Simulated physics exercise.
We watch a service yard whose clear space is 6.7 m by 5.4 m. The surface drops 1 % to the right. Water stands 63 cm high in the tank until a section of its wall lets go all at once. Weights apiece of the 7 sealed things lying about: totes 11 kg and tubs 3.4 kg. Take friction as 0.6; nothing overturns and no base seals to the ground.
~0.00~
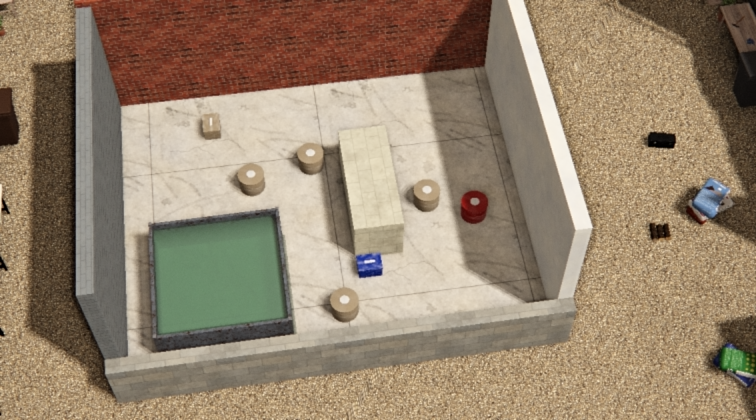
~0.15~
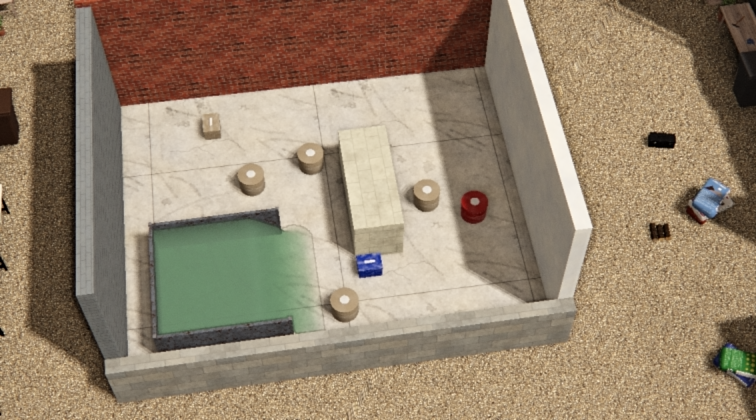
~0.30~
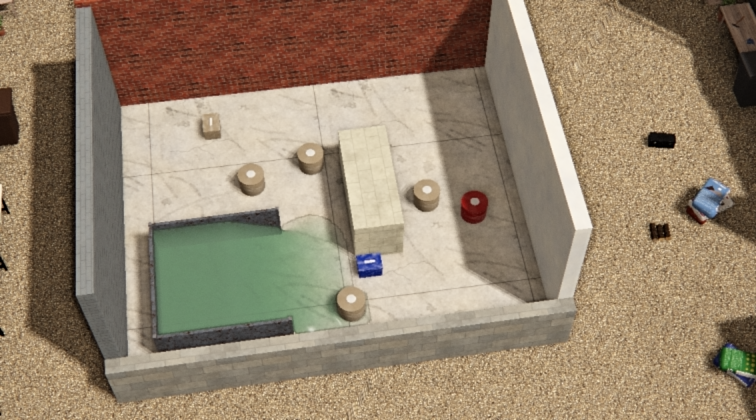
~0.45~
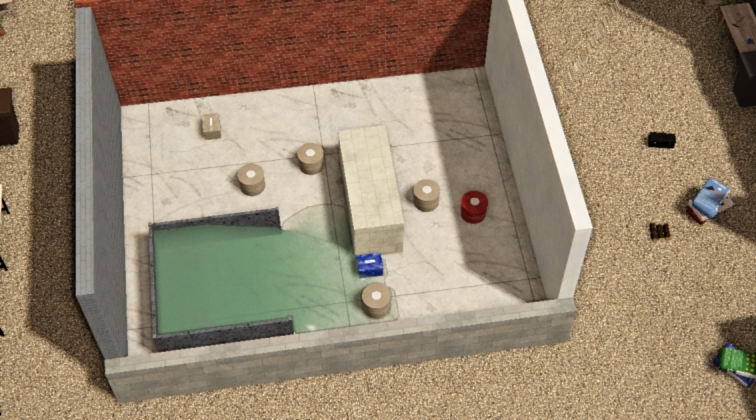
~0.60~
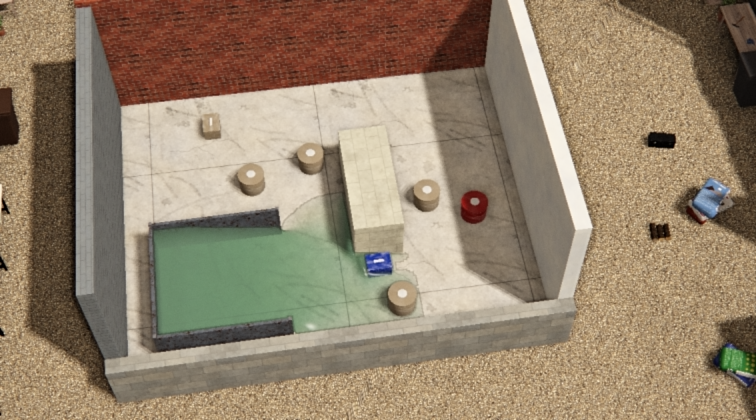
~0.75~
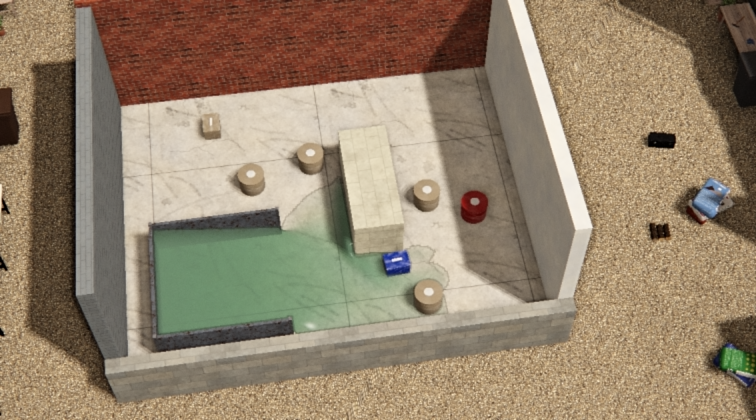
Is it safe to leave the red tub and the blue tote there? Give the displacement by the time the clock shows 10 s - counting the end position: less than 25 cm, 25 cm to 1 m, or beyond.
Red tub gets carried off, blue tote gets carried off.
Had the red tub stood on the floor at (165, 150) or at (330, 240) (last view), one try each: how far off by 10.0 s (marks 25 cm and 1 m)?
In turn: It gets carried off; it gets carried off.
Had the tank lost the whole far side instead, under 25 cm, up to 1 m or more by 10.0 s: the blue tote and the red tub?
Then the blue tote is nudged along, the red tub gets carried off.
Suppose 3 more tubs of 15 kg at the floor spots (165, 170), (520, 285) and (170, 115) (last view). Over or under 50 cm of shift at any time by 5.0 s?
In turn: Less, more, short of it.
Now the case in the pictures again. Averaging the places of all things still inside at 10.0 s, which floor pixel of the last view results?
Near (220, 176).
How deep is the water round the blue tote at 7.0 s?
Roughly 10 cm.
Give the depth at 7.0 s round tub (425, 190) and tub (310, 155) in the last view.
Roughly 12 and 4 cm.
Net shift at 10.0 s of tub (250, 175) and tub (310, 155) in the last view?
In that order: 120 cm, 300 cm.
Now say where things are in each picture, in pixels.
The red tub at (475, 202), on the bottom; the blue tote at (369, 262), on the bottom; water covers 3.9 m2; 0 of 7 have shifted, in the first frame.
The red tub at (475, 202) rests on the ground; the blue tote at (369, 262), on the bottom; water covers 5.0 m2; 0 of 7 have shifted, in the second frame.
The red tub at (475, 202) rests on the ground; the blue tote at (369, 262), on the bottom; 6.2 m2 under water; 1 of 7 have shifted, in the third frame.
The red tub at (475, 202) rests on the ground; the blue tote at (370, 262), on the bottom; water covers 7.3 m2; 1 of 7 have shifted, in the fourth frame.
The red tub at (475, 202), on the bottom; the blue tote at (379, 261), on the bottom, 15 cm from its start; 8.2 m2 under water; 2 of 7 have shifted, in the fifth frame.
The red tub at (475, 202), on the bottom; the blue tote at (397, 260), on the bottom, 44 cm from its start; 9.1 m2 under water; 2 of 7 have shifted, in the sixth frame.
After 2.0 s the red tub is near (478, 196), 0.1 m from its start, aground; the blue tote is near (523, 245), 2.5 m from its start, afloat; 2 afloat.
After 4.5 s the red tub is near (373, 73), 3.2 m from its start, afloat; the blue tote is near (405, 87), 3.7 m from its start, afloat; 5 afloat.
After 7.0 s the red tub is near (267, 124), 3.9 m from its start, afloat; the blue tote is near (303, 172), 2.1 m from its start, afloat; 6 afloat.
After 10.0 s the red tub is near (172, 150), 5.2 m from its start, afloat; the blue tote is near (252, 201), 2.3 m from its start, afloat; 6 afloat.
